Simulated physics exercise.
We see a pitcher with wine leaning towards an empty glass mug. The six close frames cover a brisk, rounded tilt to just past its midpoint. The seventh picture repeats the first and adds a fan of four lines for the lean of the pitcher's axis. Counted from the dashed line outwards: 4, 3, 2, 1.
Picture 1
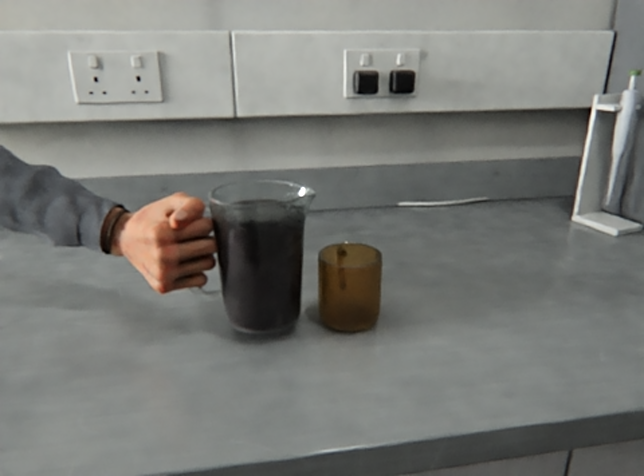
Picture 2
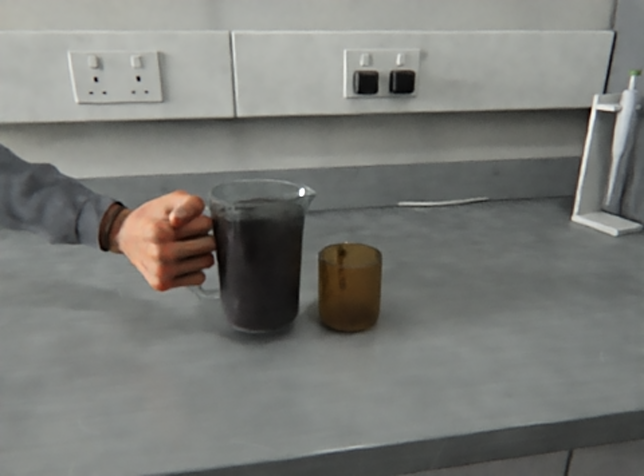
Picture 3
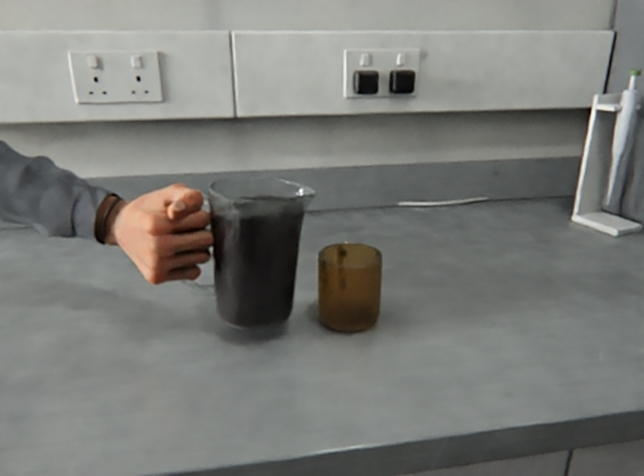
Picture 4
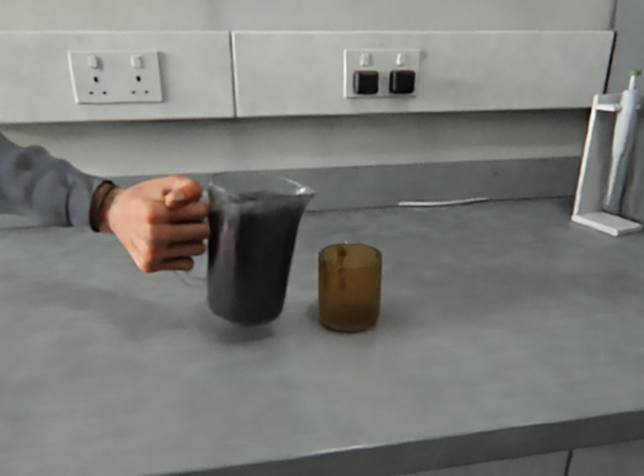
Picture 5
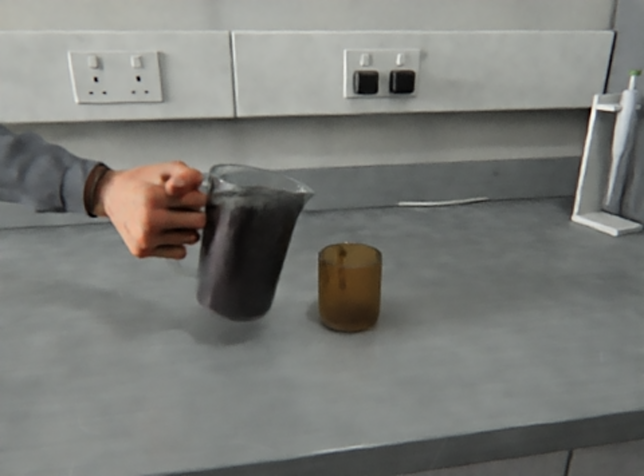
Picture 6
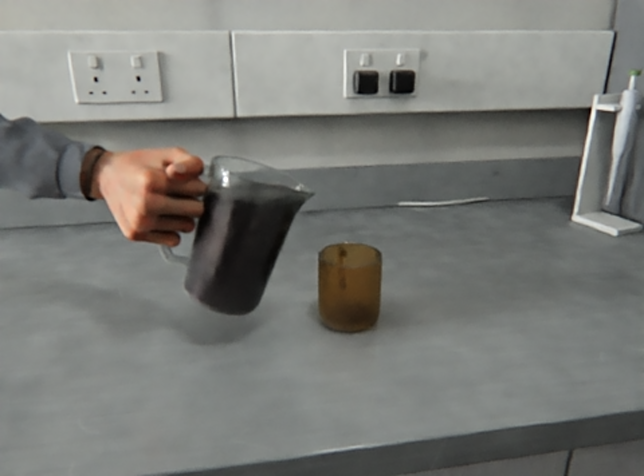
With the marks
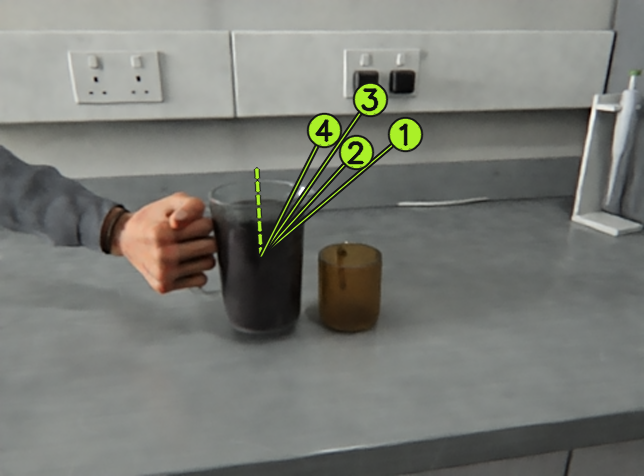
The clip opens with a hand on the left gripping the handle of an upright glass pitcher of dark liquid beside an amber mug on a grey counter. The hand then lifts the pitcher slightly and tilts it modestly rightward toward the mug, with no liquid leaving the lip.
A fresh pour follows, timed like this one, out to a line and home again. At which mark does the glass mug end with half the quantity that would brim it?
Take 1.
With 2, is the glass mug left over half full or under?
Under.
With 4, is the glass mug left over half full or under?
Under.
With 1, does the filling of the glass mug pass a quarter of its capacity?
Yes, clearly.
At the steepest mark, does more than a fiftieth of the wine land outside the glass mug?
No, it does not.
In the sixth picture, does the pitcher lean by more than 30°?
No.
In lime, 1 at (392, 145); 2 at (344, 164); 3 at (360, 113); 4 at (317, 145).
For line 1, the glass mug ends with about 49 % of what it can hold.
For line 2, the glass mug ends with about 32 % of what it can hold.
For line 3, the glass mug ends with about 17 % of what it can hold.
For line 4, the glass mug ends with about 6 % of what it can hold.
